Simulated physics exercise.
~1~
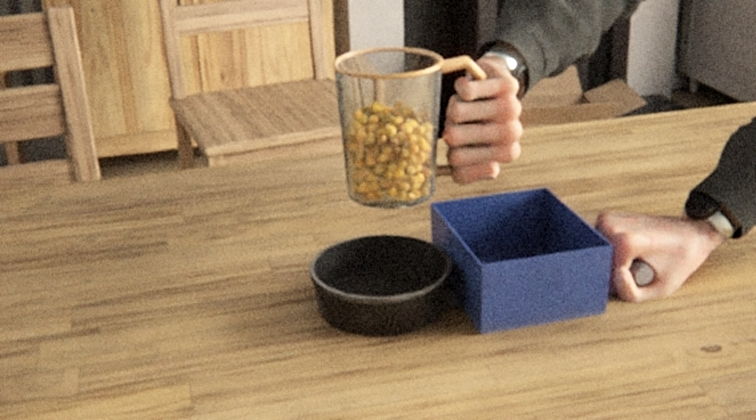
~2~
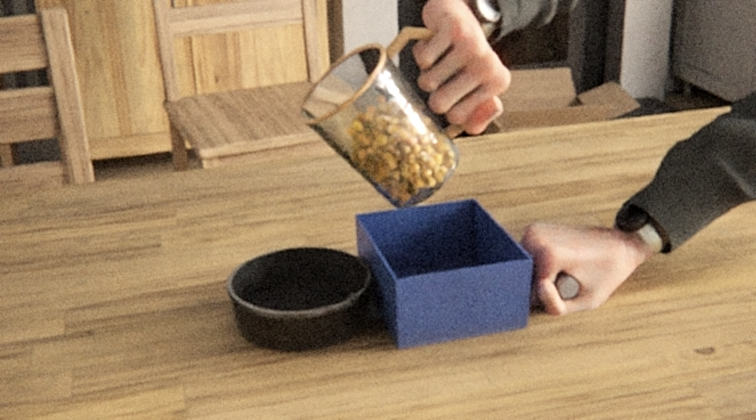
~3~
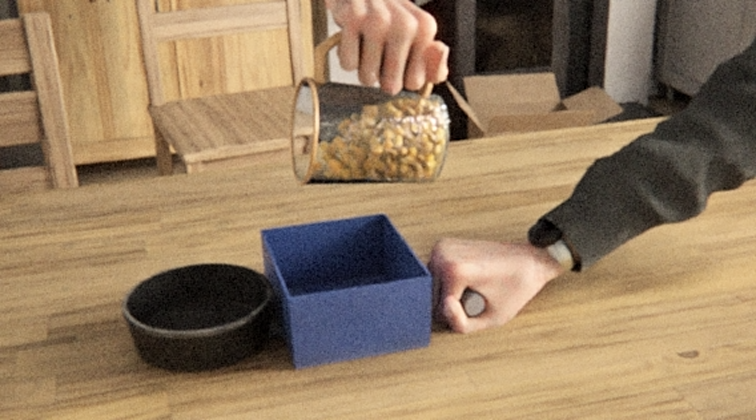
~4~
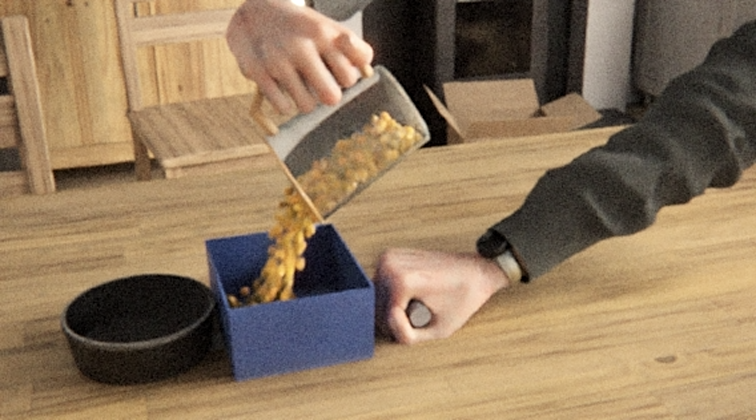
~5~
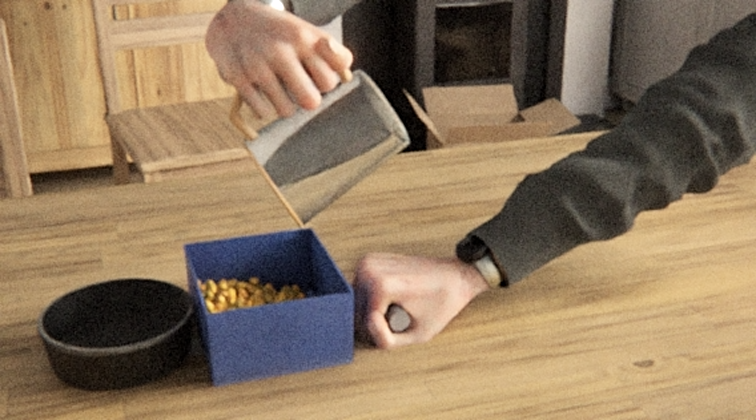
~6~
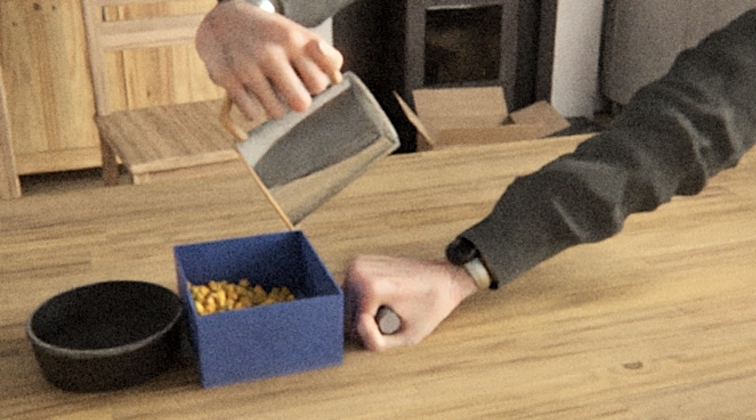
A person tips a clear cup and pours all the yellow kernels into a blue box.
